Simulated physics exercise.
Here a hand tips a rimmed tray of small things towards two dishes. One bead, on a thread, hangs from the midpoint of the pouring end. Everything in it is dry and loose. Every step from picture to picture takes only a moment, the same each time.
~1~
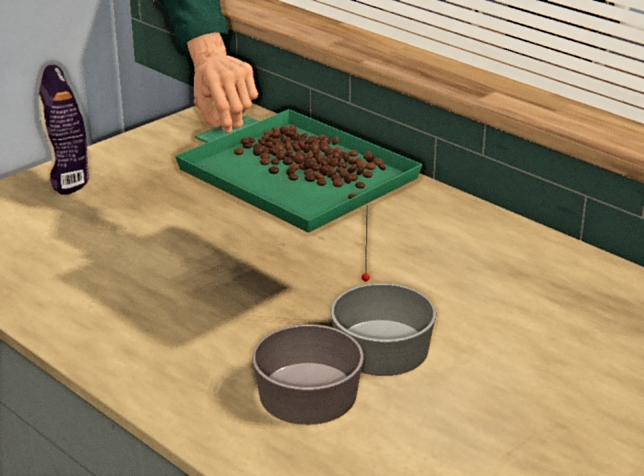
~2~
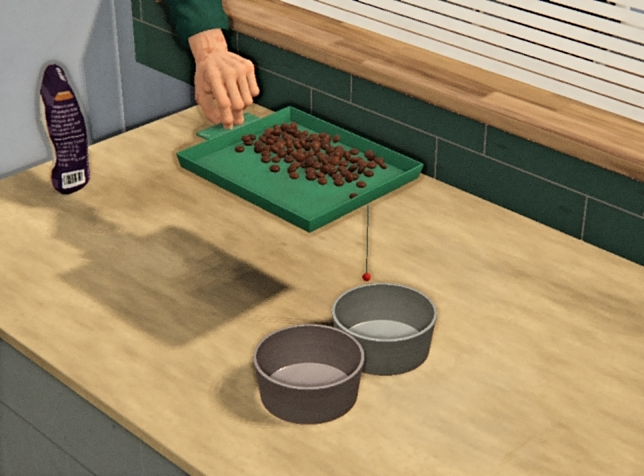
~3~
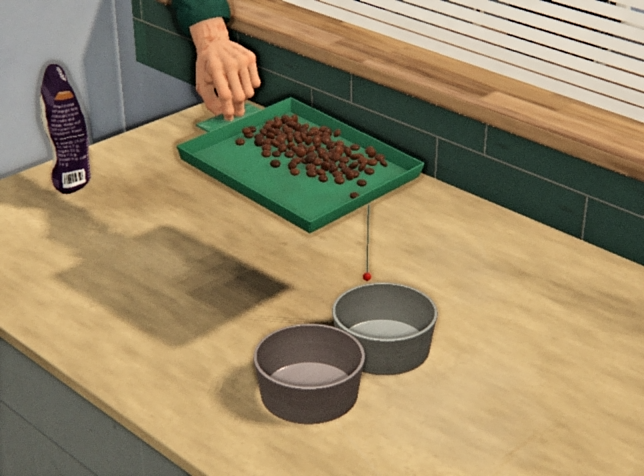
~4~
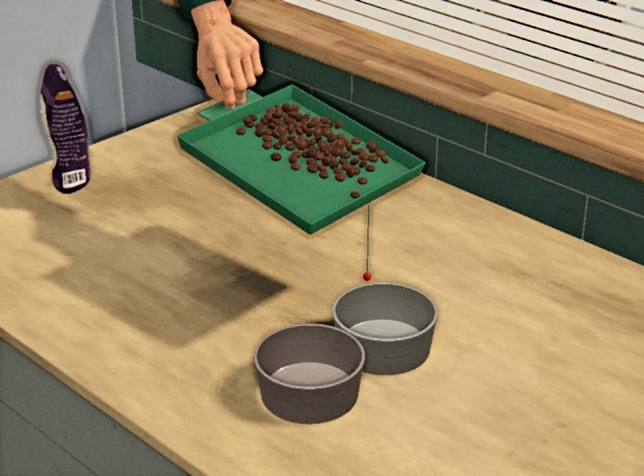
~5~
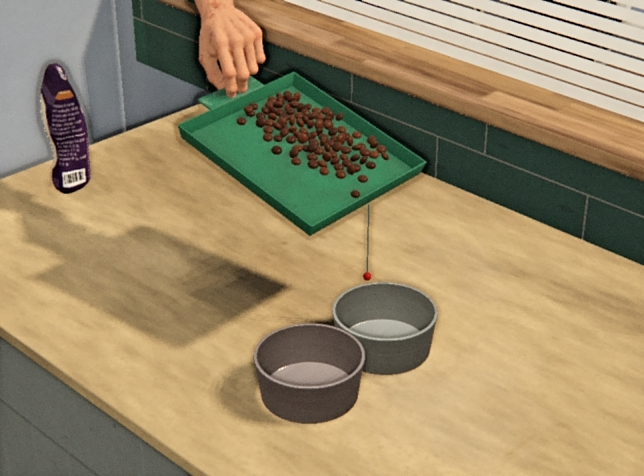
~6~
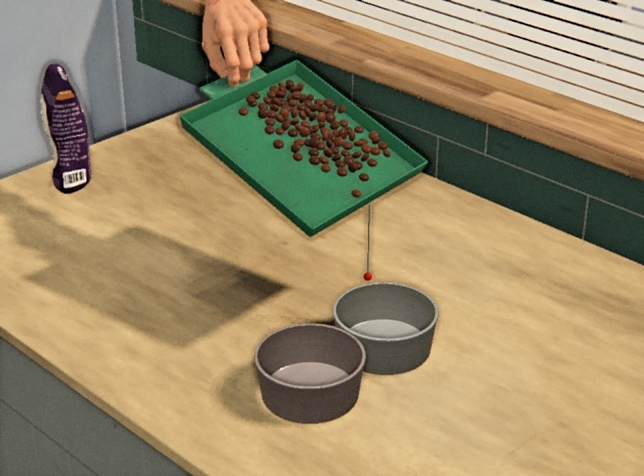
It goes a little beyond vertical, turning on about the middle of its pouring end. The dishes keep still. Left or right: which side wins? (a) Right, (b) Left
The answer is a.
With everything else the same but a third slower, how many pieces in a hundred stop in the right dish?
Near 70 %.
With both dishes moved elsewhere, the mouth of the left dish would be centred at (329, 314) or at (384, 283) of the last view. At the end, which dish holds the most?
On the first go the left-side one comes out on top, and on the second go the left-side one.
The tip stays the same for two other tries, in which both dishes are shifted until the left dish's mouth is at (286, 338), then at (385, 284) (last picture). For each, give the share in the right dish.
About 50 per cent, then about 0 per cent.
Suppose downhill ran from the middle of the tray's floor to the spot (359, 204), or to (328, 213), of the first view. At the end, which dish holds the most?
So: The right-standing dish on the first go, the right-standing dish on the second.
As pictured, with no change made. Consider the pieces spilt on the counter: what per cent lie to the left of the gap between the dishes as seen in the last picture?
Around 80 %.
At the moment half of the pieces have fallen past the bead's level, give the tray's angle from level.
Roughly 95 degrees of tilt.
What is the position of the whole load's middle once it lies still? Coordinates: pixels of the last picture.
Near pixel (374, 347).
Just after the last frame, tray tipped steeply; almost all on the tray; about a tenth in the air.
A moment on, tray tipped right over; roughly a third on the tray; about a tenth in the left dish; roughly a third in the right dish; just a few outside both; about a tenth in the air.
Further on, tray tipped past a quarter turn; roughly a quarter in the left dish; roughly two thirds in the right dish; about a tenth outside both.
When it is over, tray tipped past a quarter turn; roughly a quarter in the left dish; roughly two thirds in the right dish; about a tenth outside both.
